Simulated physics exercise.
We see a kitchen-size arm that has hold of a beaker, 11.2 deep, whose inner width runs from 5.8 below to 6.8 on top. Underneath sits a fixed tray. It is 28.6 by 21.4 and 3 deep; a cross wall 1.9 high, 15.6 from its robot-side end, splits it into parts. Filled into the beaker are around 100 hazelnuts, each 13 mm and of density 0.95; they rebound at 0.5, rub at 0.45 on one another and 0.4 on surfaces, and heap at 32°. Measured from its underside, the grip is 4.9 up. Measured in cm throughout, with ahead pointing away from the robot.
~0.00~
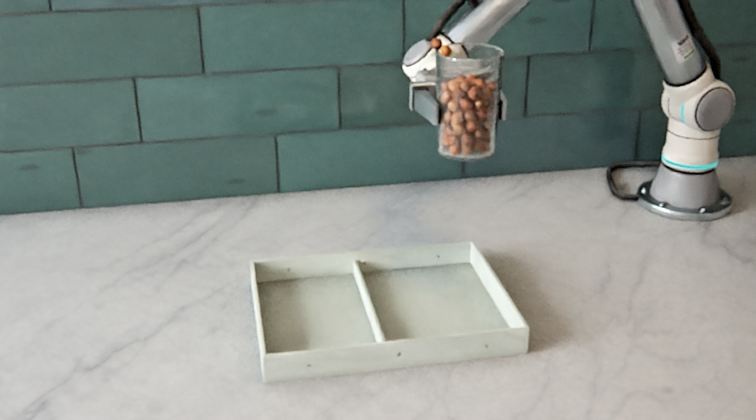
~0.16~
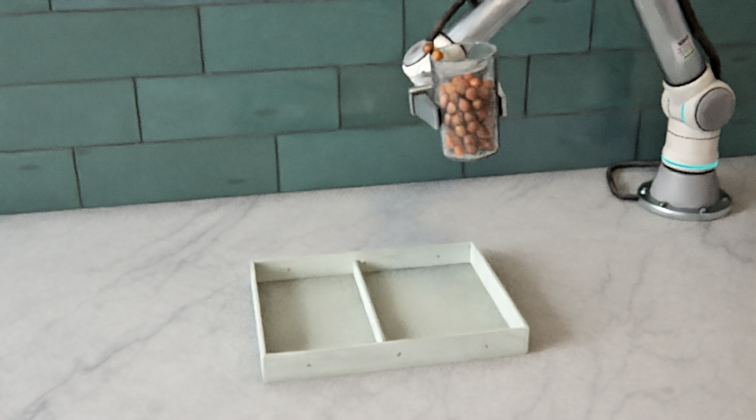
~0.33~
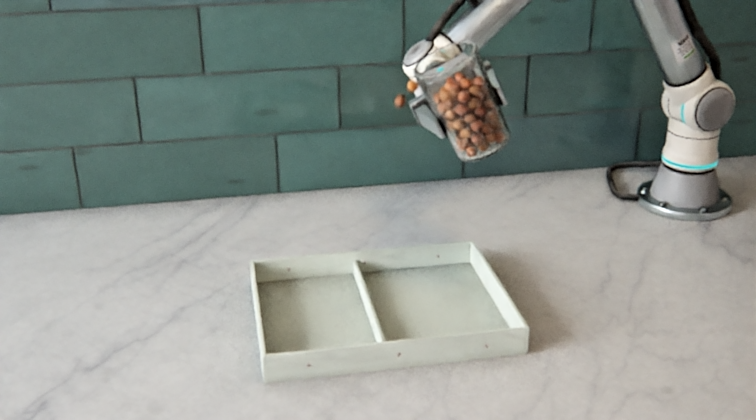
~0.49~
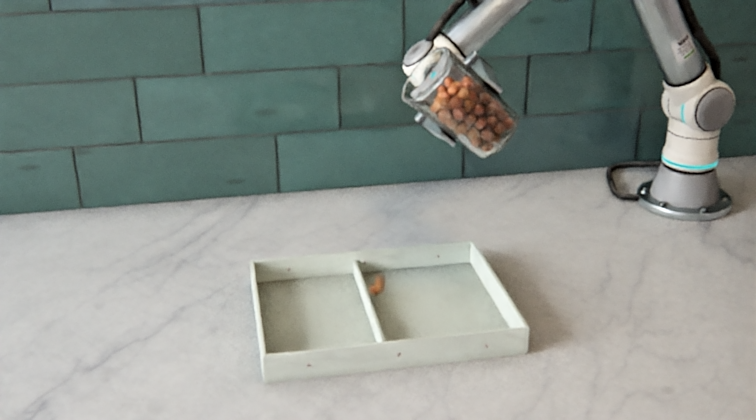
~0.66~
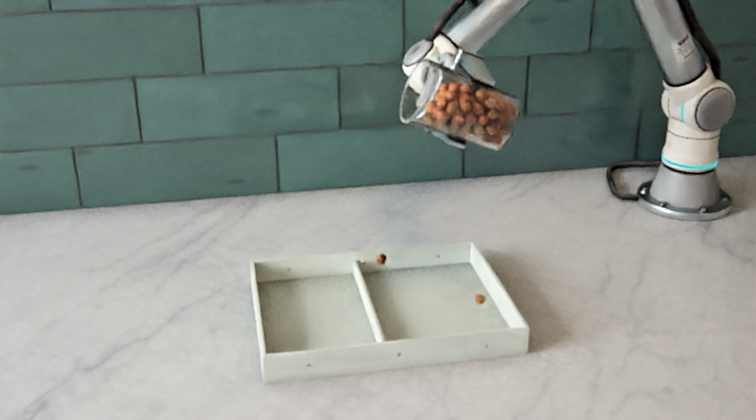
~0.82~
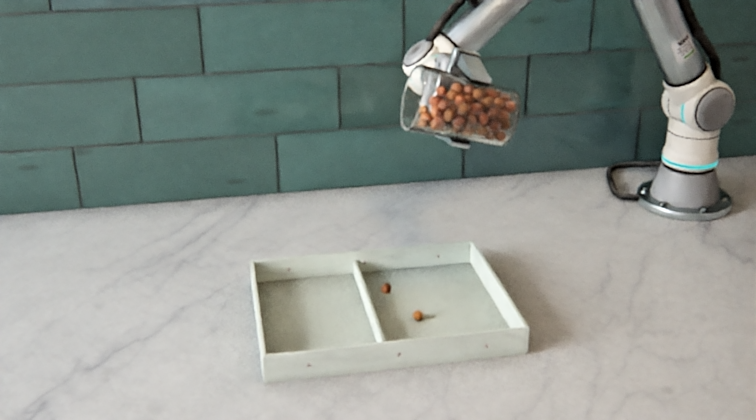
A robot arm tilts a clear beaker of hazelnuts leftward, and two drop into the divided tray.
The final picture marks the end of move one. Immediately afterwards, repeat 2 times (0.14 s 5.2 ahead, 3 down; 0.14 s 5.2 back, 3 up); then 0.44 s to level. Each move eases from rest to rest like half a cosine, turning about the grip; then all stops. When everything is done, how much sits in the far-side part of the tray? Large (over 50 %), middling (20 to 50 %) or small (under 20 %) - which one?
Small.
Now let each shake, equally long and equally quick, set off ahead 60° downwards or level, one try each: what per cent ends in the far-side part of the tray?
Roughly 0 per cent, then 30 per cent.
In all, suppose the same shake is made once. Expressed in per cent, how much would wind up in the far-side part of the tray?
5 %.
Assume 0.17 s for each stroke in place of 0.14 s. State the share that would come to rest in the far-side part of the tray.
Roughly 5 in a hundred.
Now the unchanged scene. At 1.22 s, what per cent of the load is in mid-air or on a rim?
Roughly 8 per cent.
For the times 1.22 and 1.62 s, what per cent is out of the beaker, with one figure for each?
Around 10 % and around 25 %.
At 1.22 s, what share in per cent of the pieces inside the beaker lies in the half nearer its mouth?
Close to 35 in a hundred.
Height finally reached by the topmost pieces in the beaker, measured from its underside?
I'd say close to 8.0 cm.
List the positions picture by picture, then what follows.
In the first picture, the beaker middle at (468, 103), level; upper third of the load around (467, 93), from x 435 to 490, top at y 45; 100 in the beaker.
In the second picture, the beaker middle at (467, 104), tilted 7° forward; upper third of the load around (465, 92), from x 430 to 490, top at y 50.
In the third picture, the beaker middle at (465, 104), tilted 26° forward; upper third of the load around (464, 95), from x 400 to 500, top at y 80; 98 in the beaker, 2 in flight or on a rim.
In the fourth picture, the beaker middle at (463, 106), tilted 48° forward; upper third of the load around (465, 98), from x 375 to 505, top at y 80; 98 in the beaker, 2 in the robot-side part.
In the fifth picture, the beaker middle at (462, 108), tilted 67° forward; upper third of the load around (466, 99), from x 380 to 510, top at y 85; 98 in the beaker, 2 in the robot-side part.
In the sixth picture, the beaker middle at (462, 108), tilted 74° forward; upper third of the load around (471, 100), from x 385 to 510, top at y 90; 98 in the beaker, 2 in the robot-side part.
After 1.22 s, tilted 74° forward, highest piece 24 above the table; 88 in the beaker, 3 in the robot-side part, 1 in the far-side part, 8 in flight or on a rim.
After 1.62 s, tilted 32° forward, highest piece 28 above the table; 75 in the beaker, 13 in the far-side part, 11 in the robot-side part, 1 on the table or floor.
After 2.02 s, level, highest piece 29 above the table; 75 in the beaker, 13 in the far-side part, 11 in the robot-side part, 1 on the table or floor.
After 3.07 s, level, highest piece 29 above the table; 75 in the beaker, 13 in the far-side part, 11 in the robot-side part, 1 on the table or floor.
In the end, 75 in the beaker, 13 in the far-side part, 11 in the robot-side part, 1 on the table or floor. That is 13 % in the far-side part of the tray.
